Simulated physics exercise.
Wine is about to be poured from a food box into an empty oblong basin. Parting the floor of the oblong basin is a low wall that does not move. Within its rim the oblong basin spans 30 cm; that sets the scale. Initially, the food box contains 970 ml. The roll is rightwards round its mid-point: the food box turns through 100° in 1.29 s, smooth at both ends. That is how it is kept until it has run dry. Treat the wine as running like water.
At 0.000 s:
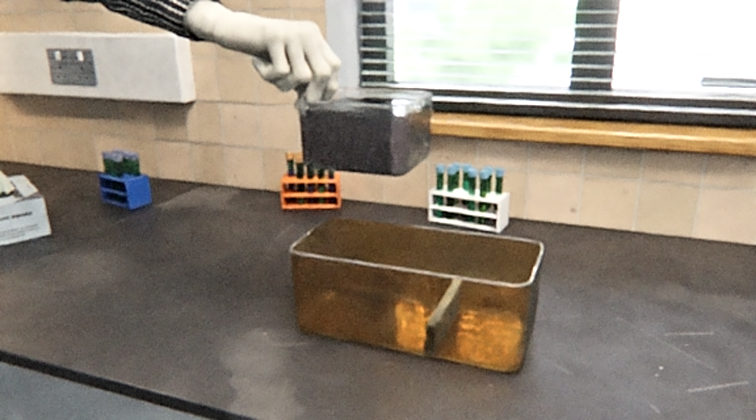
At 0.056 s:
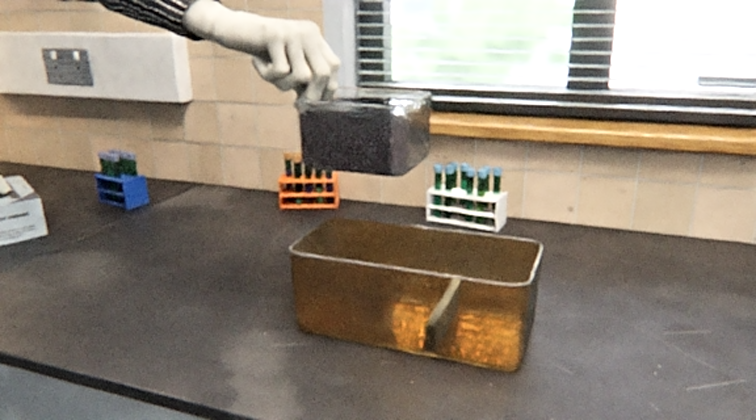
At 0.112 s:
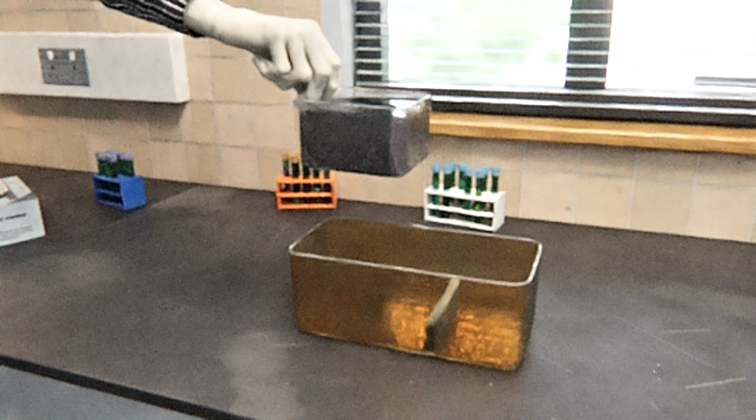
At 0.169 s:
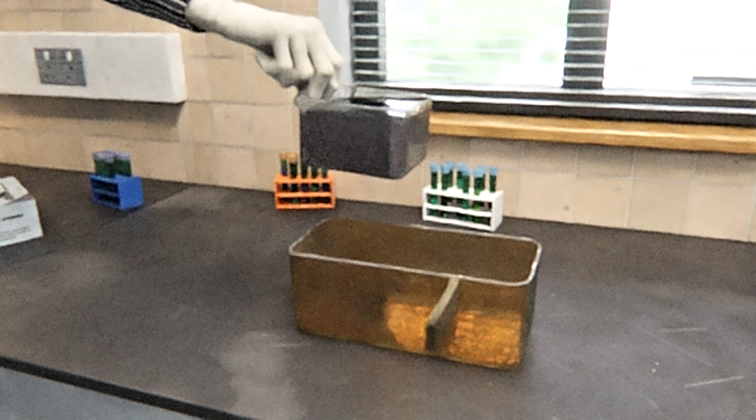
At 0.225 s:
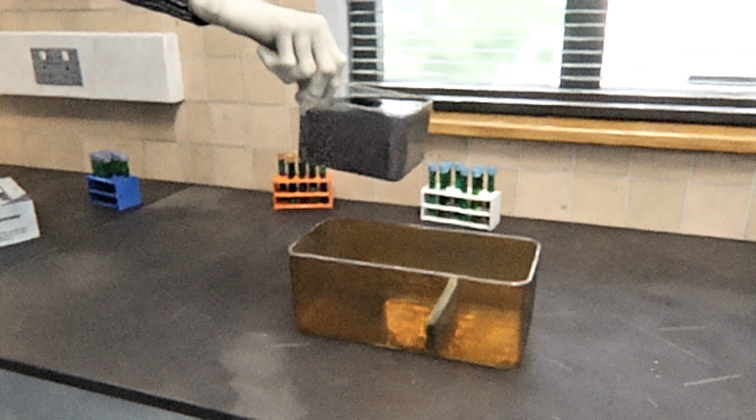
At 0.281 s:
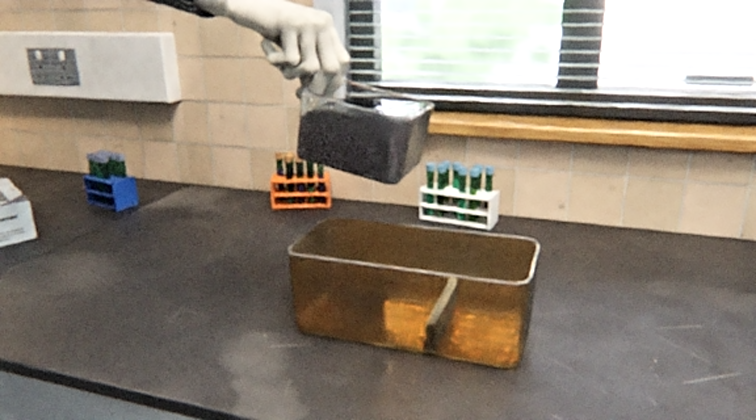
A pale hand held a small clear box of dark liquid above an empty amber basin with a low wall inside, then the box slowly tilted slightly to the right.
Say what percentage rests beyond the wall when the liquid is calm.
Roughly 57 per cent rests beyond the wall.
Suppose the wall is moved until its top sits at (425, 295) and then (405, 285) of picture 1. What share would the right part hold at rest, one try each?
Respectively close to 85 and 90 %.
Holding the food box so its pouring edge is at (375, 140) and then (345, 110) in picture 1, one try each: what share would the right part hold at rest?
Result: 20 per cent, then 15 per cent.
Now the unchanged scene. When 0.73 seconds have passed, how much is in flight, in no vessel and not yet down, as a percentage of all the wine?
Around 30 percent.
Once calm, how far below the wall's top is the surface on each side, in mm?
About 24 mm left, about 0 mm right.
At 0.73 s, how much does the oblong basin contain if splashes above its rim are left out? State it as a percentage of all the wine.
Around 12%.
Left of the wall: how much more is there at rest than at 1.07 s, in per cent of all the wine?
Around 30 in a hundred.
Then, 0.73 s in, the tilt is 61° and 59 per cent is still to pour, 1 is left of the wall and 11 right of it.
Then, 1.07 s in, the tilt is 93° and 15 per cent is still to pour, 7 is left of the wall and 64 right of it.
Then, 1.41 s in, the tilt is 100° and 2 per cent is still to pour, 25 is left of the wall and 66 right of it.
Then, 1.79 s in, the tilt is 100° and 0 per cent is still to pour, 35 is left of the wall and 59 right of it.
Finally, 37 per cent lies left of the wall, 57 right of it and 6 outside.
